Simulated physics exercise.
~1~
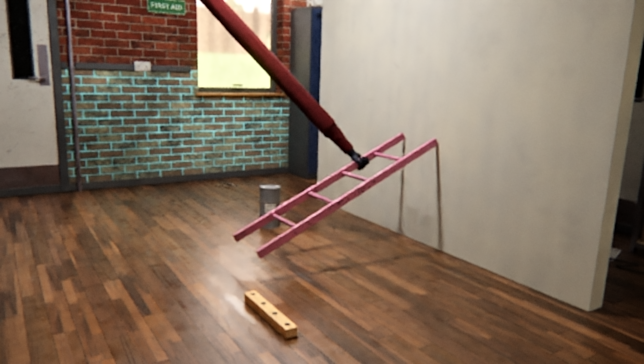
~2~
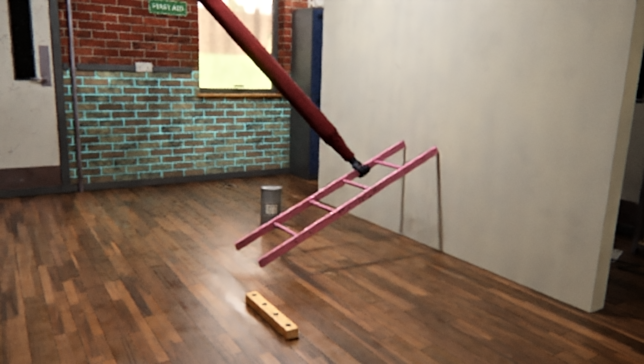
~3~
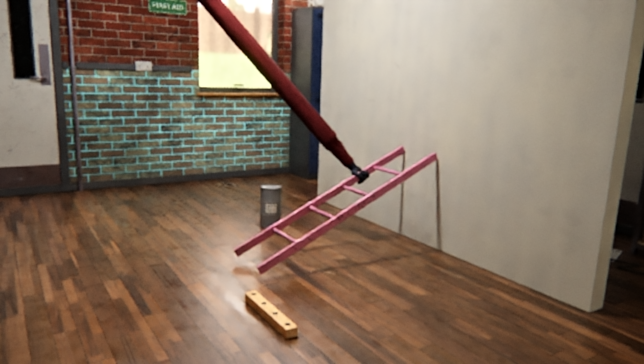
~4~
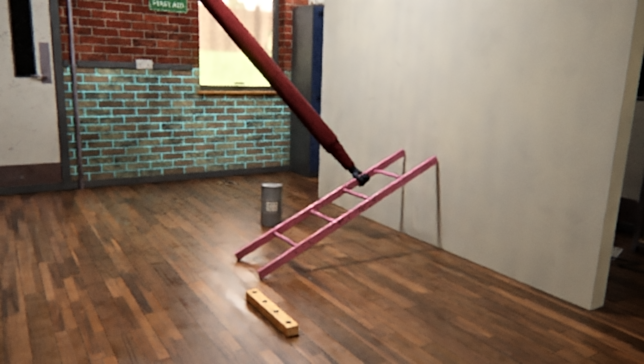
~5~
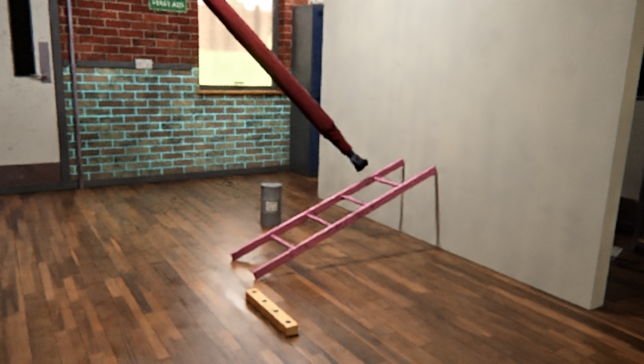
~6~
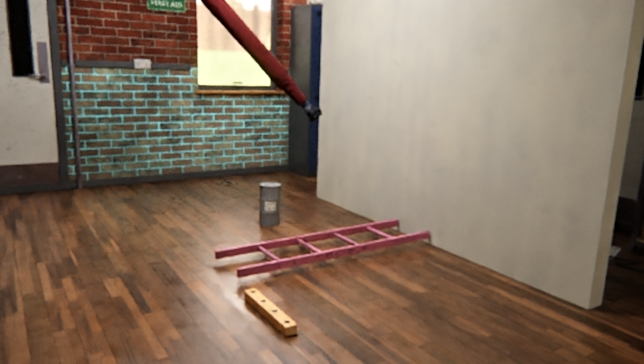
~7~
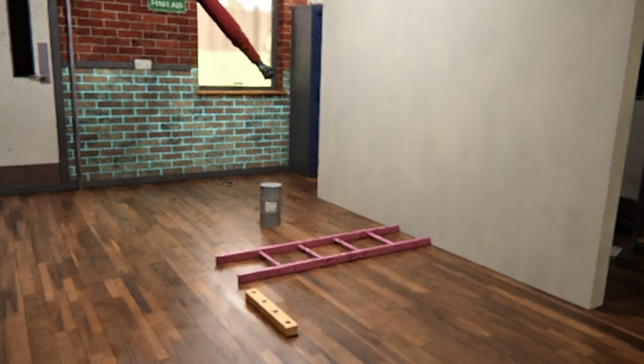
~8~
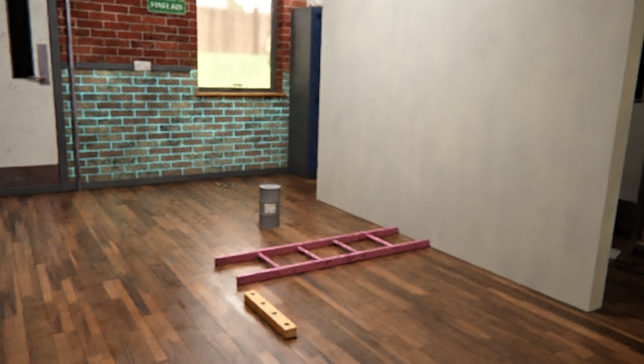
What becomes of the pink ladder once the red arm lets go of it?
The pink ladder does not stay leaning; it slides down the wall and falls flat on the floor.
